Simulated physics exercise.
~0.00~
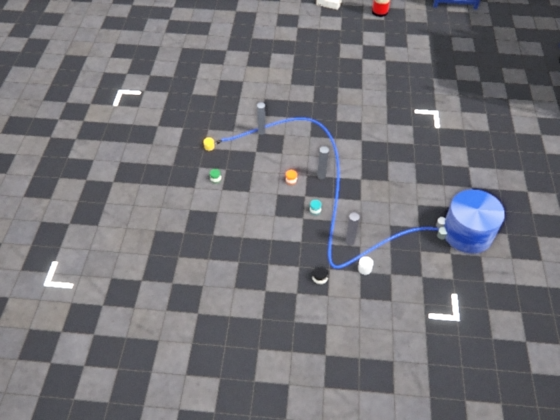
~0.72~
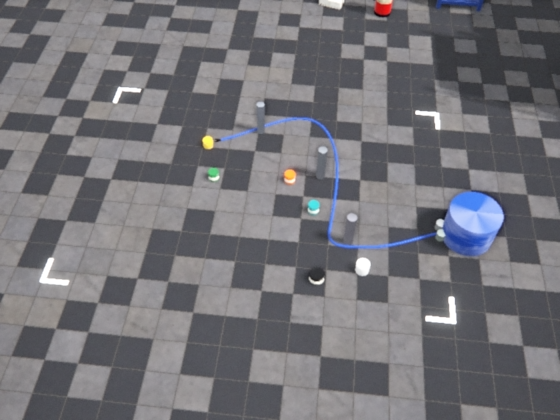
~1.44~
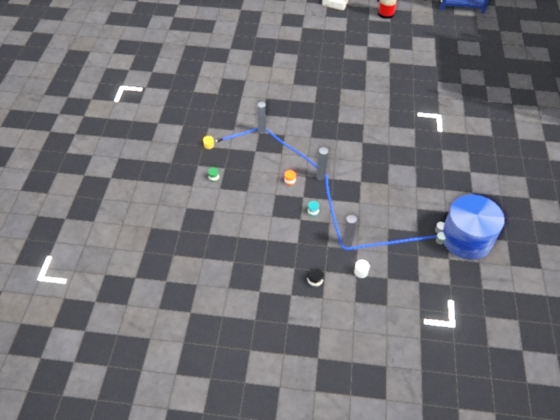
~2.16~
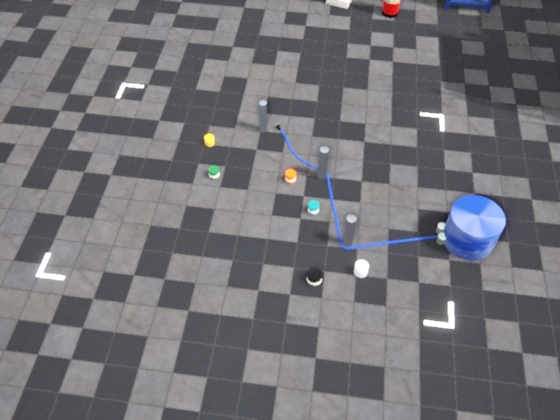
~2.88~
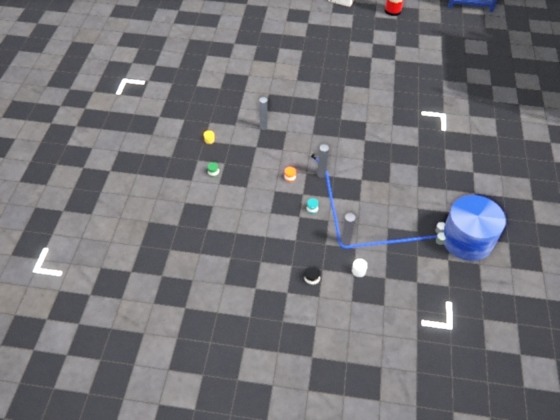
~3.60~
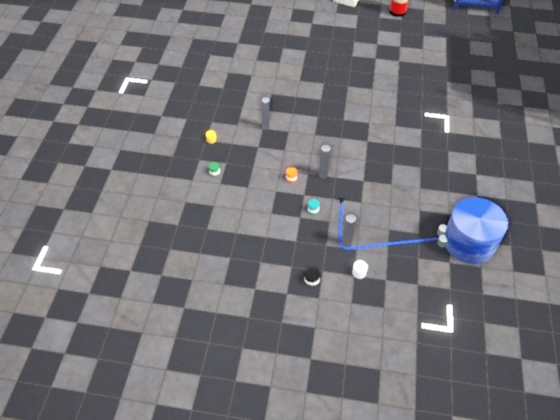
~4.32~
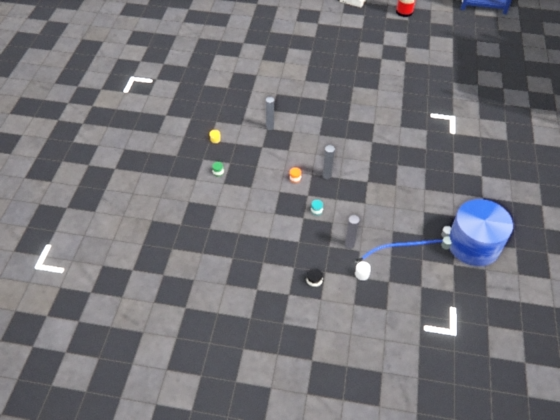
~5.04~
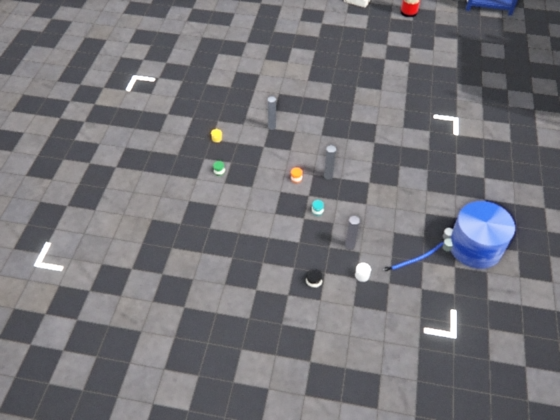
A blue lead snakes across a grey and black checkered floor, seen from above, joined to a big blue reel at the right. Three grey posts stand along its path, with small yellow, green, orange, teal, black and white containers scattered around, and white tape corners mark the area. The reel draws the lead in, and its slack curves pull tight against the posts. The free end leaves the yellow tub, slips past each post in turn, then passes the white tub, which hardly stirs. Finally a short length remains out beside the reel, with the containers still standing.
